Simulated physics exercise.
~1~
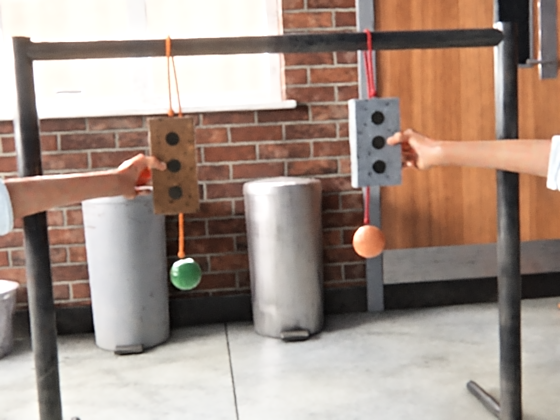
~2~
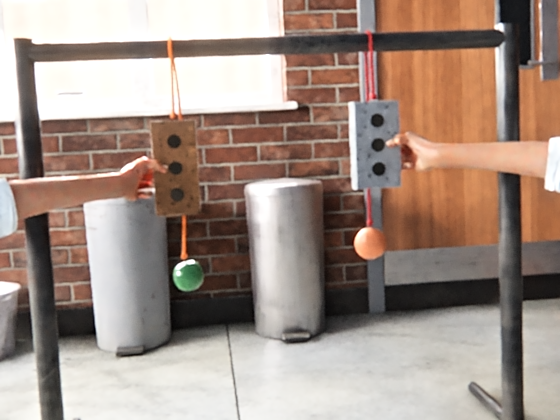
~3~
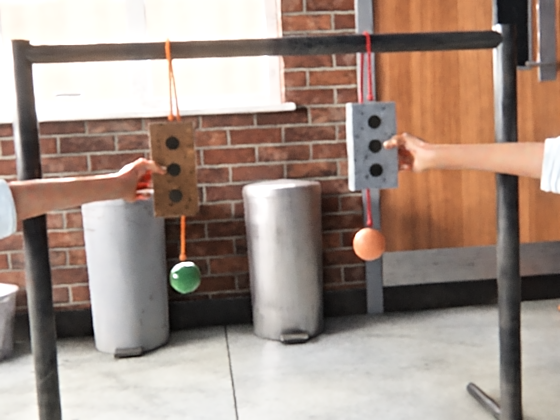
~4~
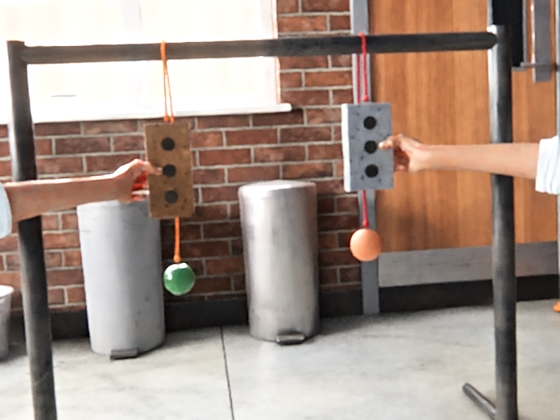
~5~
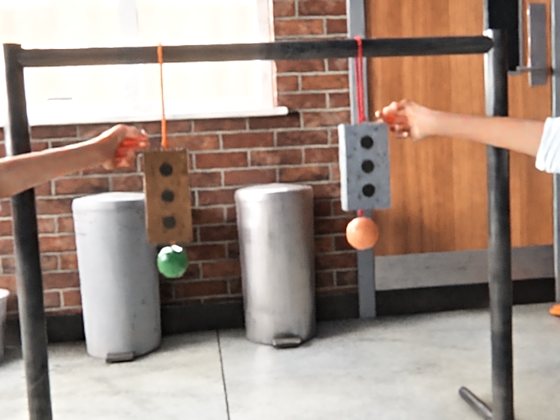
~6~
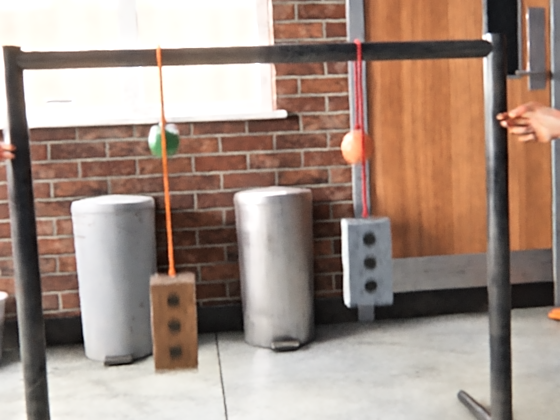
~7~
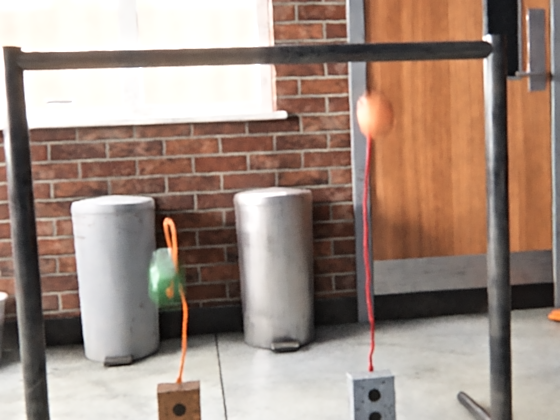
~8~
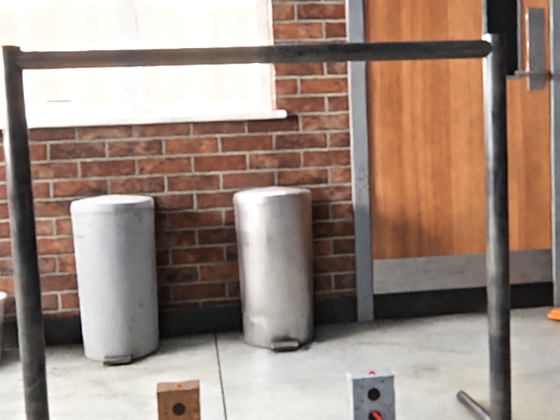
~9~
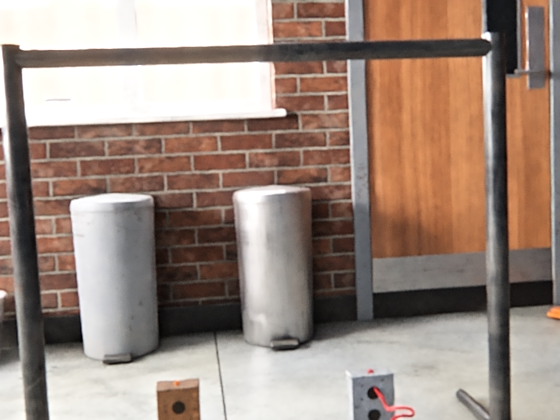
Two blocks, one brown and one grey, dropped to the floor when the hands holding them let go, yanking the green and orange balls on their cords up toward the rail before both cords slipped off, leaving the rail bare and the blocks below.
